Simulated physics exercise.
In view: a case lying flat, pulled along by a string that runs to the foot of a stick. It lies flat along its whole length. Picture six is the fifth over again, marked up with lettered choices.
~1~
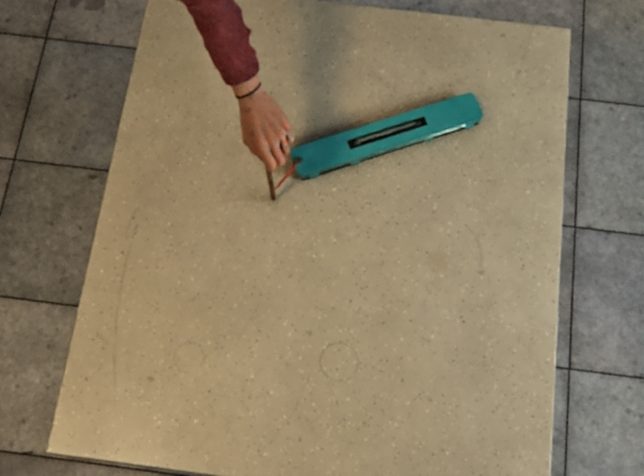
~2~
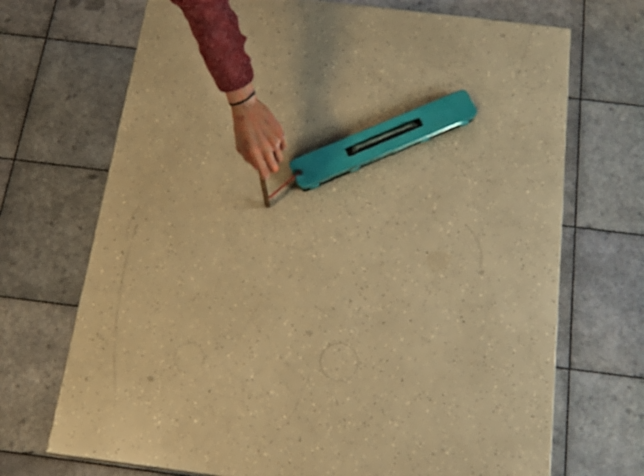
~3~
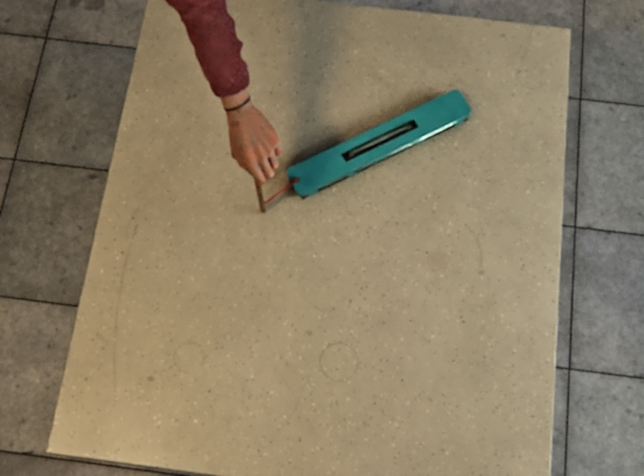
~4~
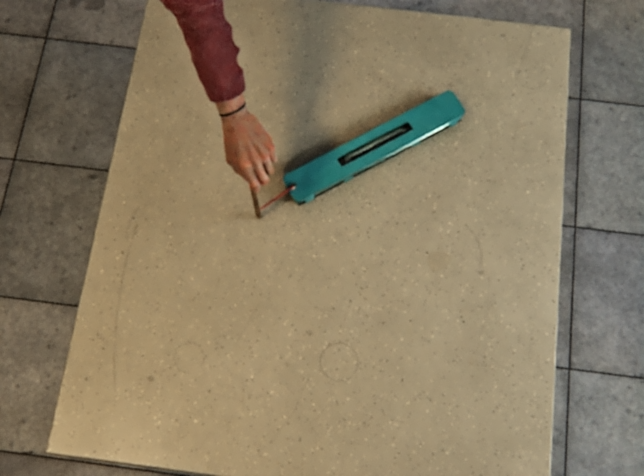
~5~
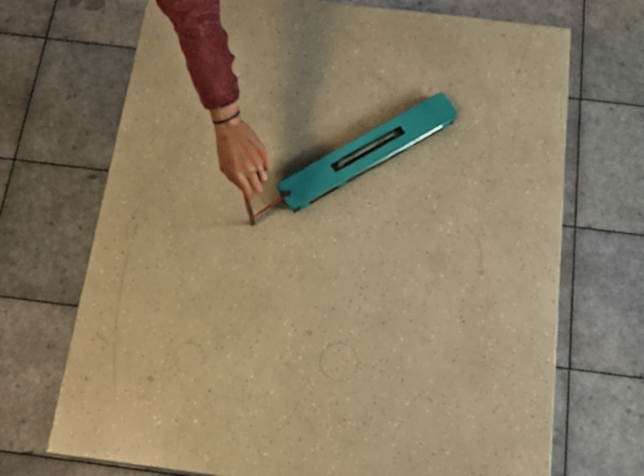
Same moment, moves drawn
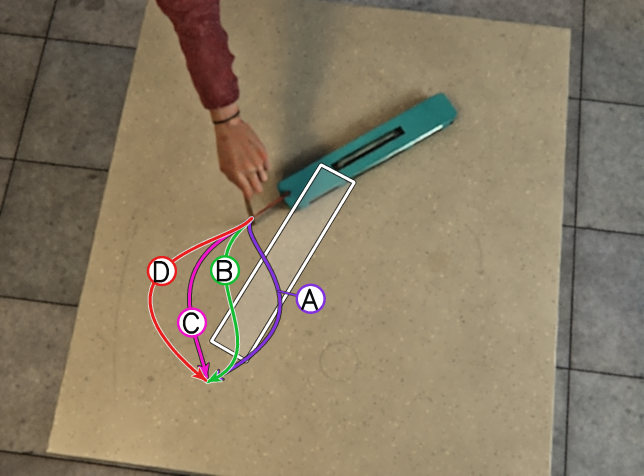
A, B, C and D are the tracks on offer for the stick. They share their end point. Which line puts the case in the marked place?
It ends in the outline on B.
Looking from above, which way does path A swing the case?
Anticlockwise.
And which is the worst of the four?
Path D.
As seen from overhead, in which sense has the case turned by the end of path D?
It turns anticlockwise.
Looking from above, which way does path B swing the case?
On that path, anticlockwise.
On the copy, A from (252, 218) via (280, 305) to (210, 381); B from (252, 218) via (231, 304) to (208, 382); C from (252, 218) via (190, 288) to (206, 377); D from (252, 218) via (154, 283) to (206, 380); the outline at (285, 259).
On B. First, foot of the stick (225, 273), middle of the case (328, 181).
Then, foot of the stick (237, 338), middle of the case (308, 217).
Finally, foot of the stick (208, 382), middle of the case (285, 259); it lies in the outline.
By contrast, A leaves its middle at (298, 267); C leaves its middle at (269, 251); D leaves its middle at (252, 248).
